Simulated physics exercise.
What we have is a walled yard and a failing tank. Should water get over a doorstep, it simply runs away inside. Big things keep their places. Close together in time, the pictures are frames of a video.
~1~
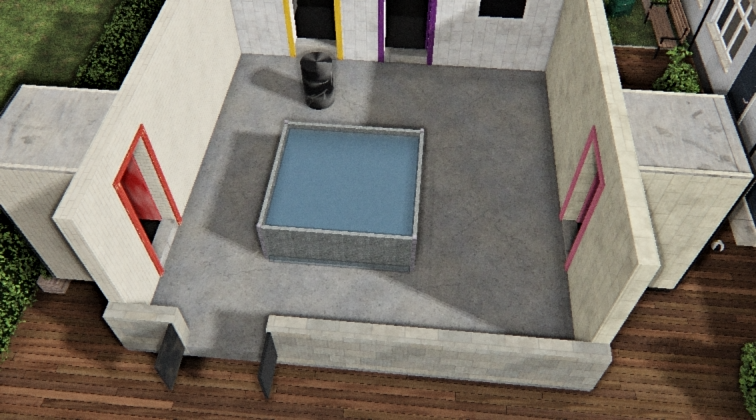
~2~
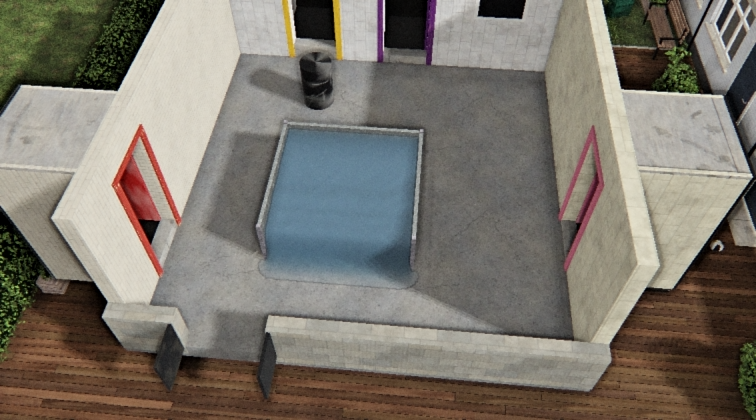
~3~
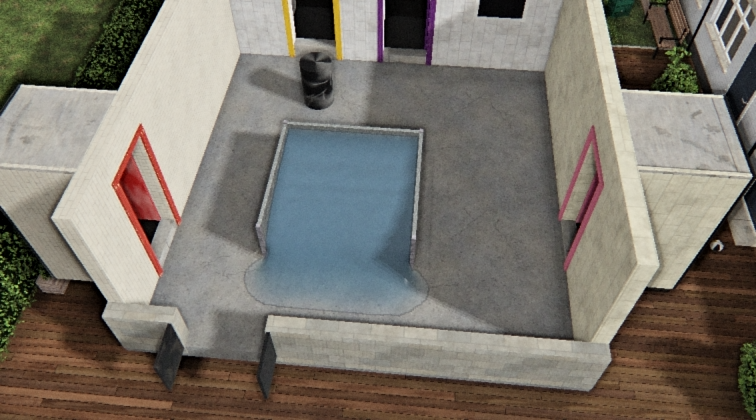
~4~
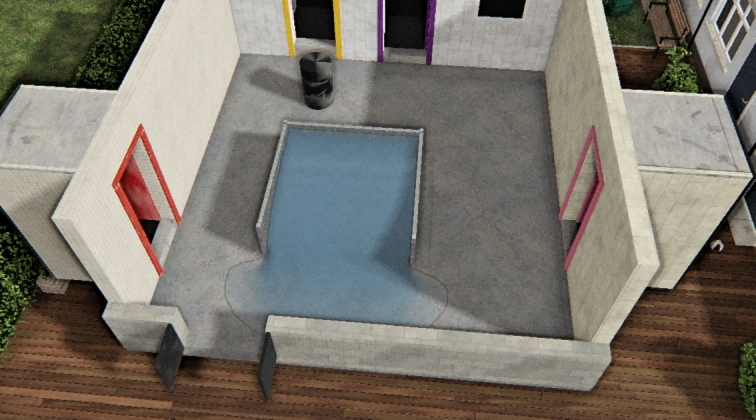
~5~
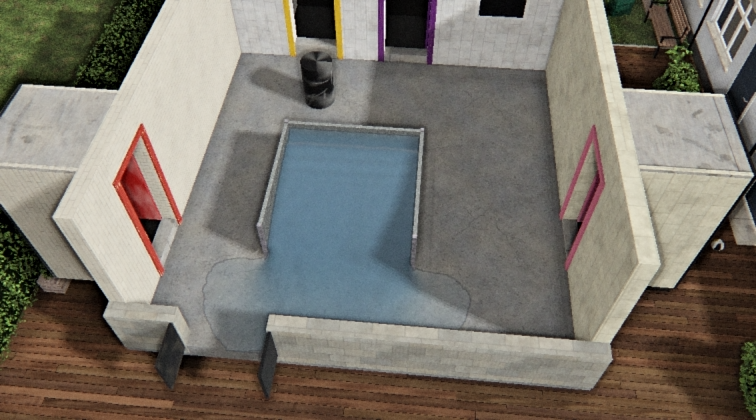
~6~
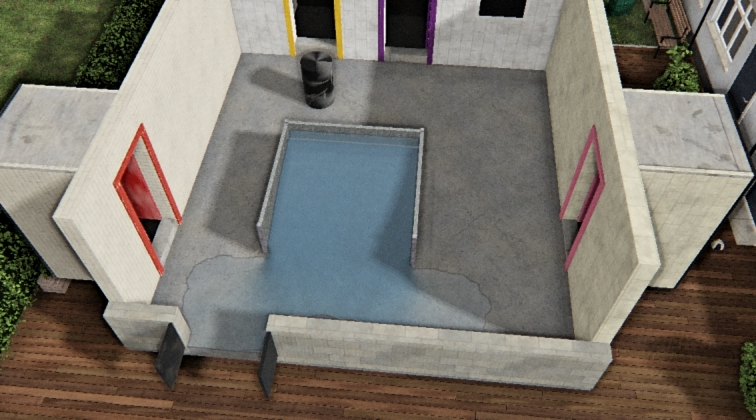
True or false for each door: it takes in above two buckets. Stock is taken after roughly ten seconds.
The purple door, false; the red door, false; the pink door, true; the yellow door, false.
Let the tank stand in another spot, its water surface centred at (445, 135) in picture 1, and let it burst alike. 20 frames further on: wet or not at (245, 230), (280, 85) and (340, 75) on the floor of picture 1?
Points in turn: Inundated; not reached; not reached.
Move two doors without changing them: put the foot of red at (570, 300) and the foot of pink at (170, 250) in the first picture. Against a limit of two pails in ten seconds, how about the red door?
In that case the red one gets flooded.
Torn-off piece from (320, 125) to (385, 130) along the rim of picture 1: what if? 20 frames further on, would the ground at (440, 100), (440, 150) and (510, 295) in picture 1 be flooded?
Submerged, unwetted, unwetted.
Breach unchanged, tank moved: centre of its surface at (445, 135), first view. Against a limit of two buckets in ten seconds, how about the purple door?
As far as I can tell, purple stays within limits.
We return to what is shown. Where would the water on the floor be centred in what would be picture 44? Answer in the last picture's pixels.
Close to pixel (380, 193).
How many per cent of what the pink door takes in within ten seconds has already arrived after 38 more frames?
My estimate is close to 90 per cent.
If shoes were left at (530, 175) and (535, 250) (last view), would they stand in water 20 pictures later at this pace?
Result, in the order given: Wetted / wetted.
A moment on, water covers 20 % of the floor; the purple door not reached, the red door not reached, the pink door not reached, the yellow door not reached.
Next, water covers 25 % of the floor; the purple door not reached, the red door wet at the sill, nothing in, the pink door wet at the sill, nothing in, the yellow door not reached.
Then, water covers 55 % of the floor; the purple door not reached, the red door under two buckets in, the pink door over two buckets in, the yellow door not reached.
Later, water covers 90 % of the floor; the purple door wet at the sill, nothing in, the red door under two buckets in, the pink door far over two buckets in, the yellow door wet at the sill, nothing in.
In the end, water covers 100 % of the floor; the purple door wet at the sill, nothing in, the red door under two buckets in, the pink door far over two buckets in, the yellow door wet at the sill, nothing in.
